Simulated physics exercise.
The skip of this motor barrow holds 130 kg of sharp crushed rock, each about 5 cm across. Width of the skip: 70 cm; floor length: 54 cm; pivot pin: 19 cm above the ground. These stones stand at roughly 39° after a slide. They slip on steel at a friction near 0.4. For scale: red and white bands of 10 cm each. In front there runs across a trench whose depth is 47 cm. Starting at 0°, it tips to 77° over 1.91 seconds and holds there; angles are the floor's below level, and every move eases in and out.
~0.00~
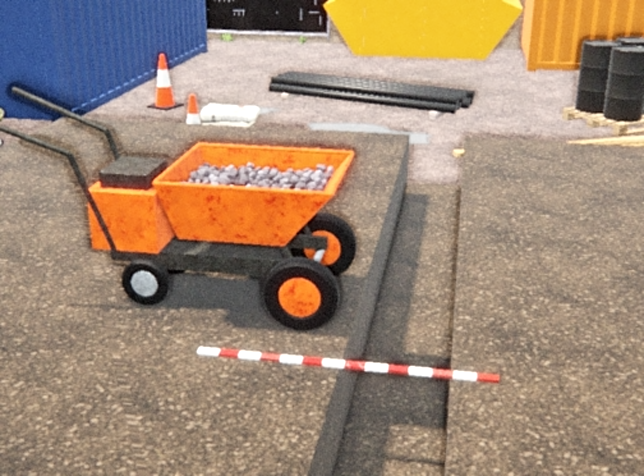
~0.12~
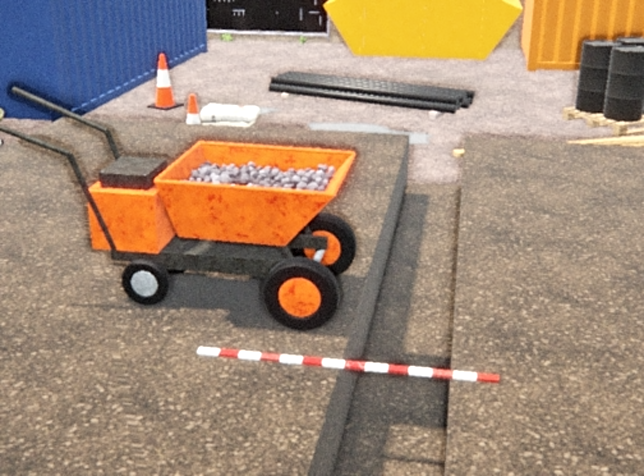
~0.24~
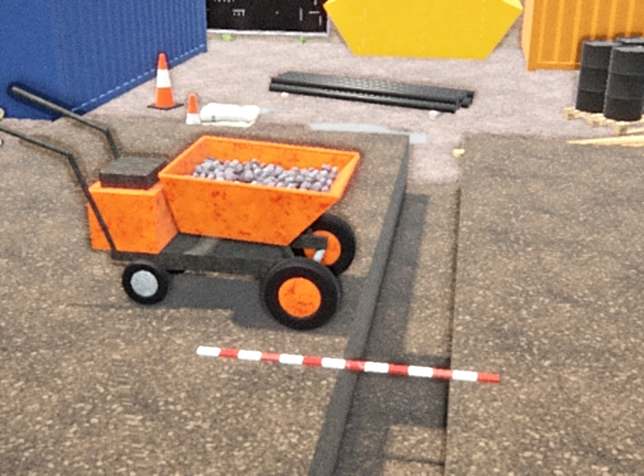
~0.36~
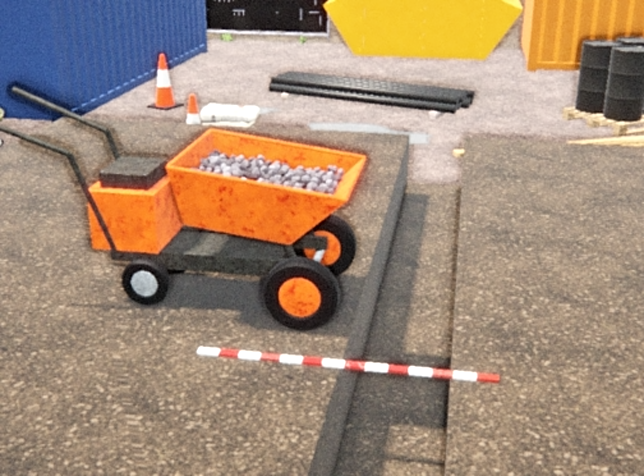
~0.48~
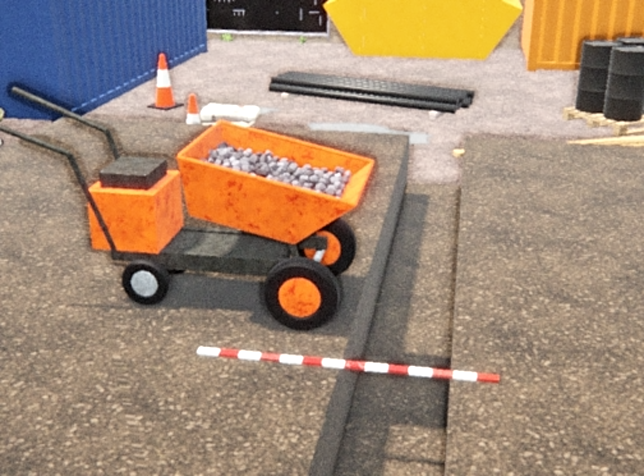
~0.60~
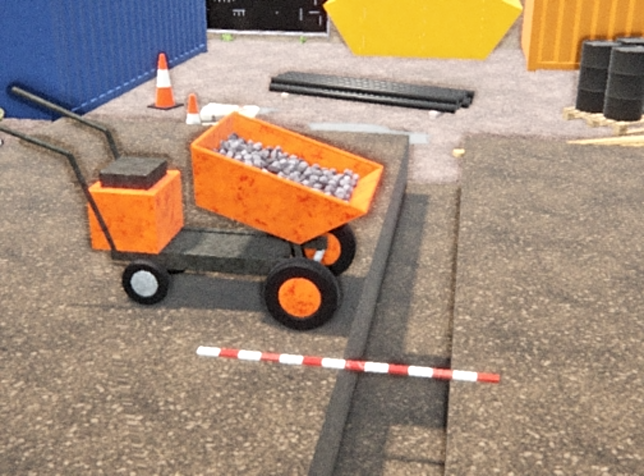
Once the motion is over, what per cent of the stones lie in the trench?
75 %.
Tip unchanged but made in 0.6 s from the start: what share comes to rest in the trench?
In that case some 40 per cent.
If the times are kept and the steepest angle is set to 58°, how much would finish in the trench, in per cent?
Roughly 20% would end there.
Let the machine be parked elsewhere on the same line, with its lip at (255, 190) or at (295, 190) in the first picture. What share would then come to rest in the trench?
Result: Close to 100 then close to 100 per cent.
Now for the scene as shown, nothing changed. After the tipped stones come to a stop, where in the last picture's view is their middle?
Their middle ends up near (434, 373).
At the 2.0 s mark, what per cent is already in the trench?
35 per cent or so by then.
After 1.4 s the floor is at 65°; 100 % in the skip; the foremost stones are at (421, 253).
After 2.0 s the floor is at 77°; 46 % in the skip, 36 % in the trench, 19 % past the trench; the foremost stones are at (516, 312).
After 2.4 s the floor is at 77°; 15 % in the skip, 57 % in the trench, 28 % past the trench; the foremost stones are at (553, 311).
After 4.3 s the floor is at 77°; 0 % in the skip, 75 % in the trench, 25 % past the trench; the foremost stones are at (555, 311).
